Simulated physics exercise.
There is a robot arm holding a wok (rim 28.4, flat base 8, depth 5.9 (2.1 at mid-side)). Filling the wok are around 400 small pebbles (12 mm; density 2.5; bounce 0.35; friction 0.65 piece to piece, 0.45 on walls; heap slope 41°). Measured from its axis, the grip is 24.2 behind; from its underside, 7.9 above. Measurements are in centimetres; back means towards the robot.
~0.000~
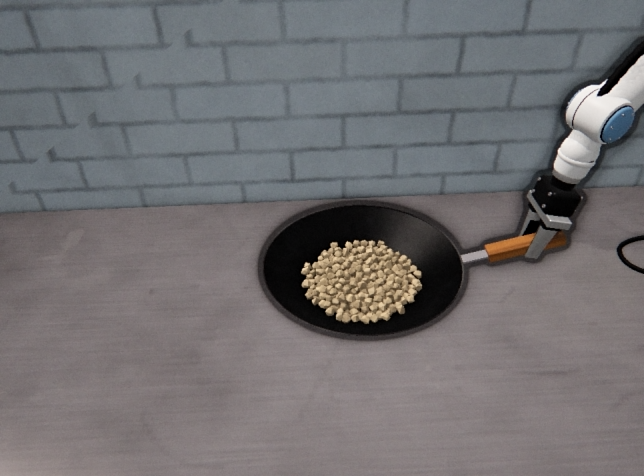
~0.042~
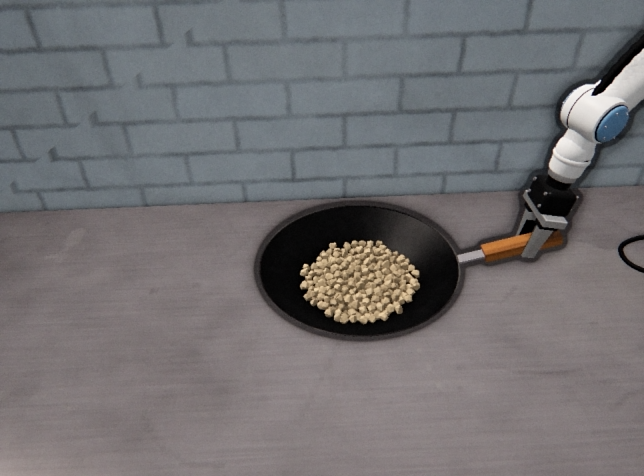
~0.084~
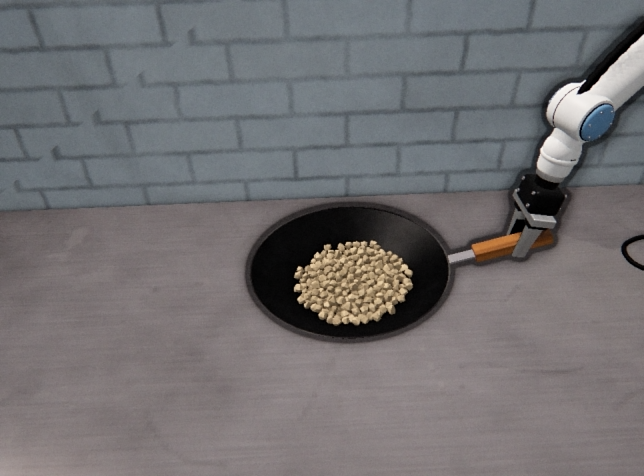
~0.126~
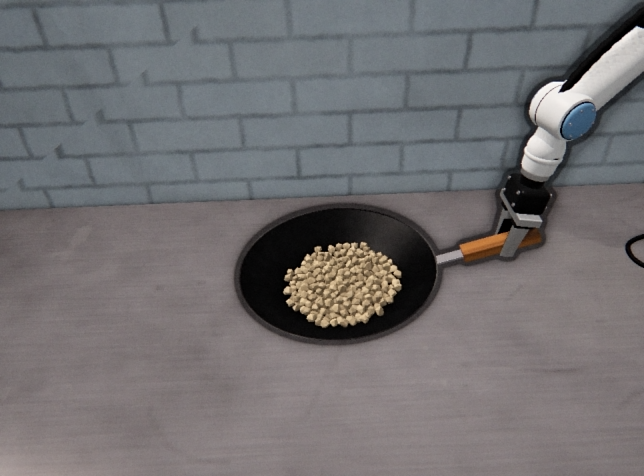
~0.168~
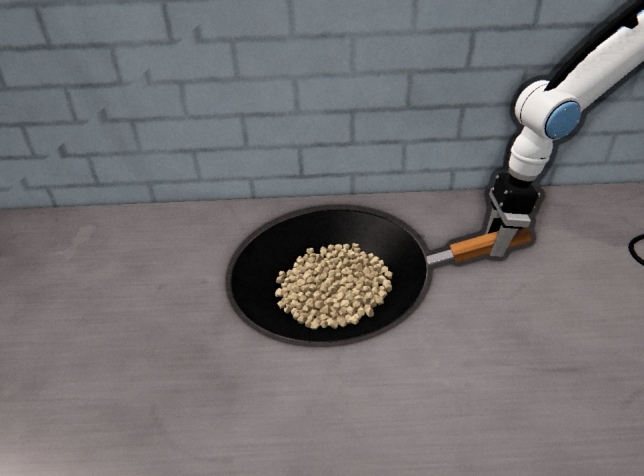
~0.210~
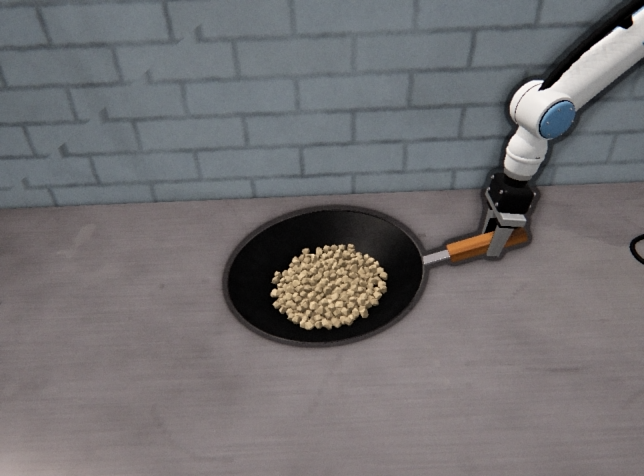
On a grey surface, a robot arm slides a wok of small pebbles left.
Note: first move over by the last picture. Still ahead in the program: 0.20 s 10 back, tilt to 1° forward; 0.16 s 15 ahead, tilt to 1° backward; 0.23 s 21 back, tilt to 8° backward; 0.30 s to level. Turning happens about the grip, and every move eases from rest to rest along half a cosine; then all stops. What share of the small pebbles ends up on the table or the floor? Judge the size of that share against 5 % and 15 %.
The share is below 5 %.
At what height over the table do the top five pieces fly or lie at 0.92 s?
Some 22 cm.
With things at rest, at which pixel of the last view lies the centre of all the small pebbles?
In the last picture, their middle sits at about (455, 270).
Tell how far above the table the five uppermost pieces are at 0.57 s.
About 20 cm.
By 0.57 s, level, highest piece 20 above the table; 389 in the wok, 16 in flight or on a rim.
By 0.92 s, tilted 5° backward, highest piece 27 above the table; 393 in the wok, 12 in flight or on a rim.
By 1.30 s, level, highest piece 15 above the table; 394 in the wok, 11 on the table or floor.
By 2.35 s, level, highest piece 15 above the table; 394 in the wok, 11 on the table or floor.
Final count, 394 in the wok, 11 on the table or floor. That is 3 % on the table or floor.
